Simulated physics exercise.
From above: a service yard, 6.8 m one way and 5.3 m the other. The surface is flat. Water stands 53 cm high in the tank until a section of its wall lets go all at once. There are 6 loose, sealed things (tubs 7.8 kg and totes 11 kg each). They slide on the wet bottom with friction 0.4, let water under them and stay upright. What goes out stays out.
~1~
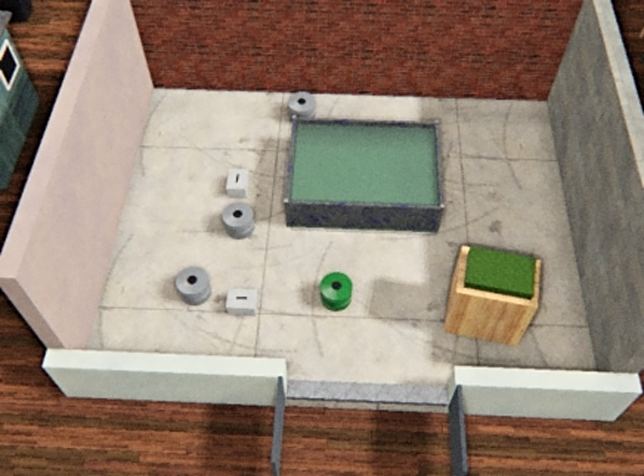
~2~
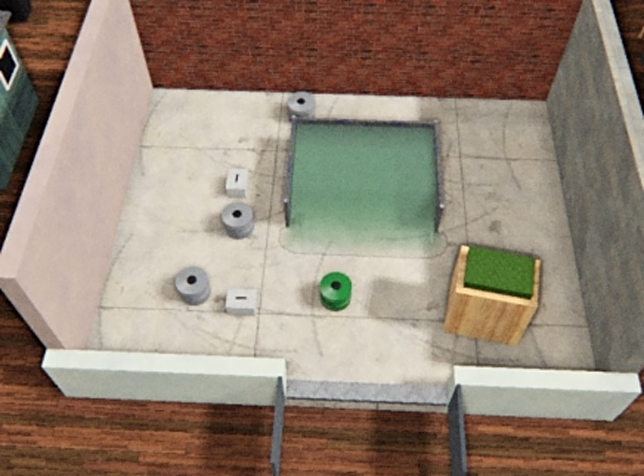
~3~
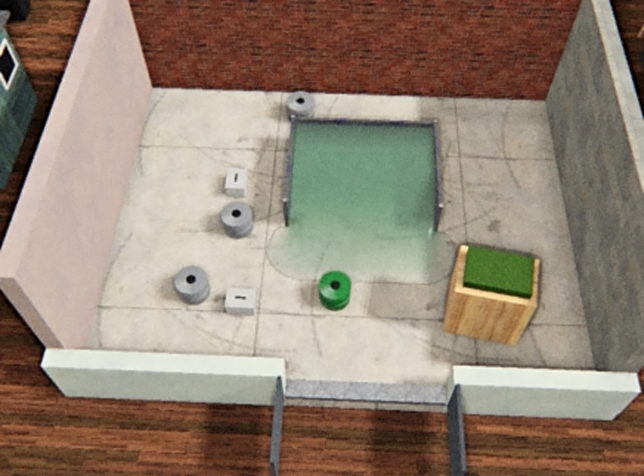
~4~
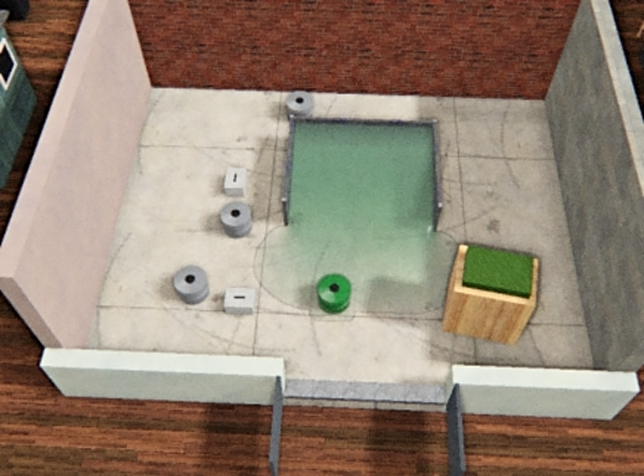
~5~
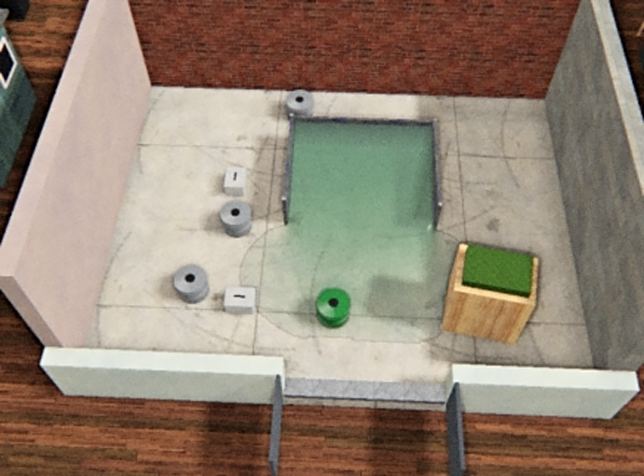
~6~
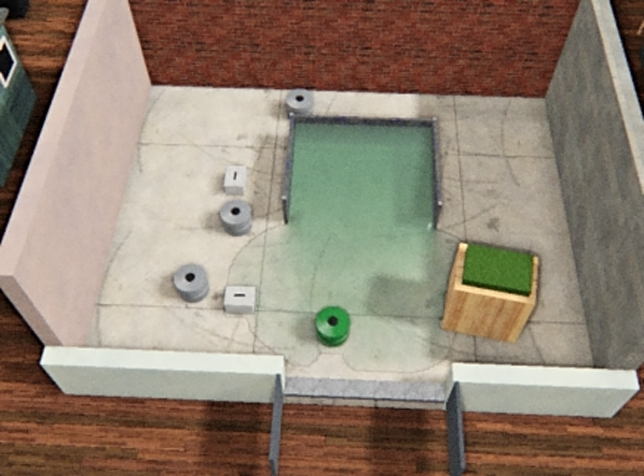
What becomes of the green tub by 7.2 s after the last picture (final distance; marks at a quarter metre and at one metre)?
Green tub ends far away.
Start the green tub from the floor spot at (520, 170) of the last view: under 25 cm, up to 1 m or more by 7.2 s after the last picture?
It stays put.
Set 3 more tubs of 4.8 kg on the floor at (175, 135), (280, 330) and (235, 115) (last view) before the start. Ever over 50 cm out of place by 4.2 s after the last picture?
In turn: Under, more, under.
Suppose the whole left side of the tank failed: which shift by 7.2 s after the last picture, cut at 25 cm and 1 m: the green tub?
Then the green tub is nudged along.
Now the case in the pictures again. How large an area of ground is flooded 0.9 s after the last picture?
About 15 m2.
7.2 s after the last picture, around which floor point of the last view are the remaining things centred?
At about (228, 202).
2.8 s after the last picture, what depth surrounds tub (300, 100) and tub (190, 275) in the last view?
About 0 and 3 cm.
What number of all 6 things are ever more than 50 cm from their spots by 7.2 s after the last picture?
I count 3.
Then, 0.9 s after the last picture the green tub has gone out; 1 of 6 are out; 0 afloat.
Then, 2.8 s after the last picture the green tub has gone out; 1 of 6 are out; 1 afloat.
Then, 4.8 s after the last picture the green tub has gone out; 1 of 6 are out; 0 afloat.
Then, 7.2 s after the last picture the green tub has gone out; 1 of 6 are out; 0 afloat.
